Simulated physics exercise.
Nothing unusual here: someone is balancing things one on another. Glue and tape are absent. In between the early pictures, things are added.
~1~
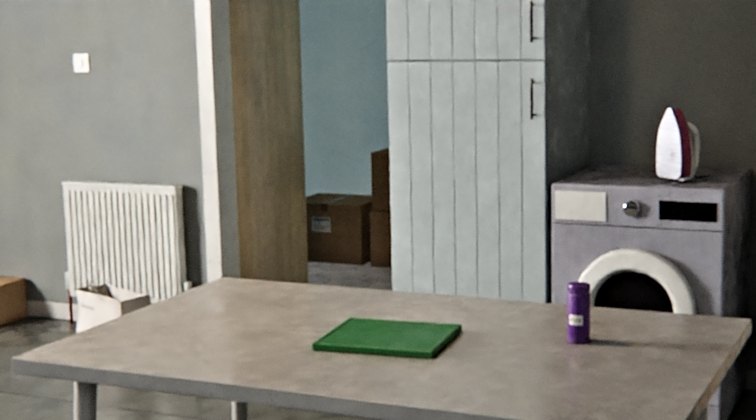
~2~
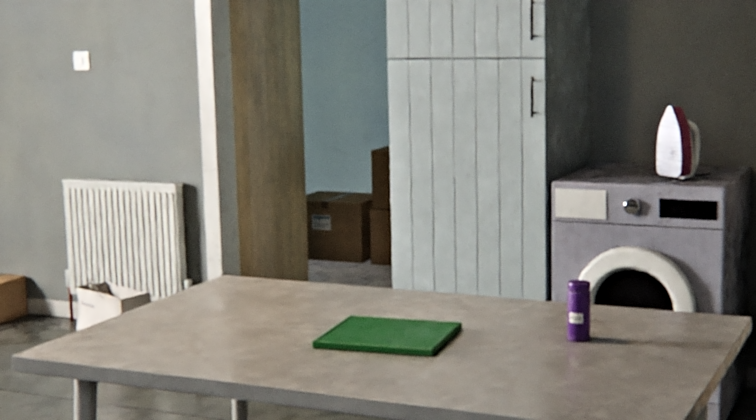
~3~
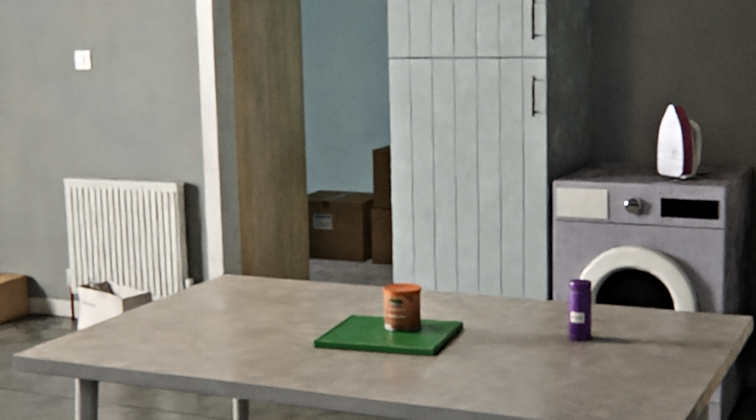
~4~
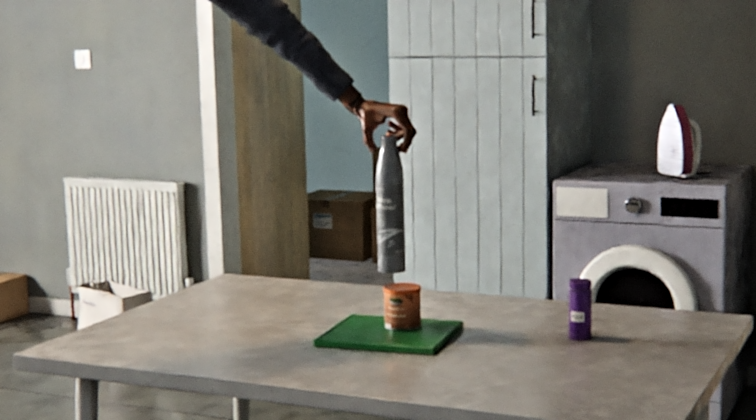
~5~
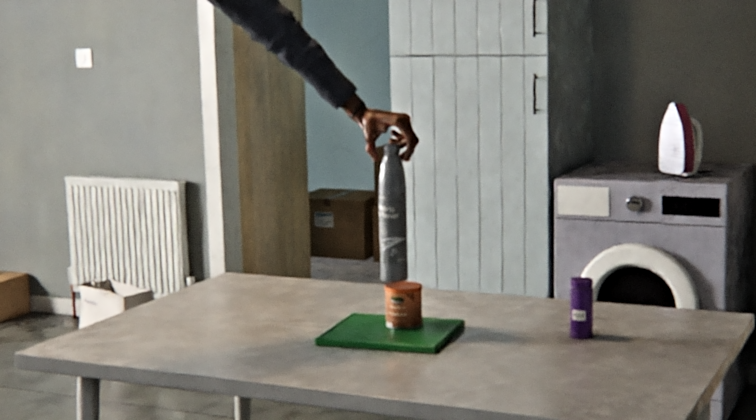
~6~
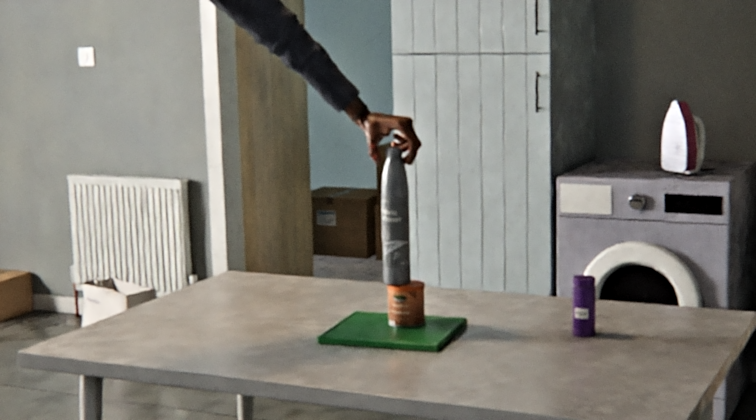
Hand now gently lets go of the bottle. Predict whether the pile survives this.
The pile copes with it, I'd say.
Then, 0.50 s later than the last frame, all is still.
Then, 1.10 s later than the last frame, grey bottle resting near (396, 216).
When it is over, all 4 as before. End places, in pixels of the last picture, grey bottle near (396, 216). The pile holds.
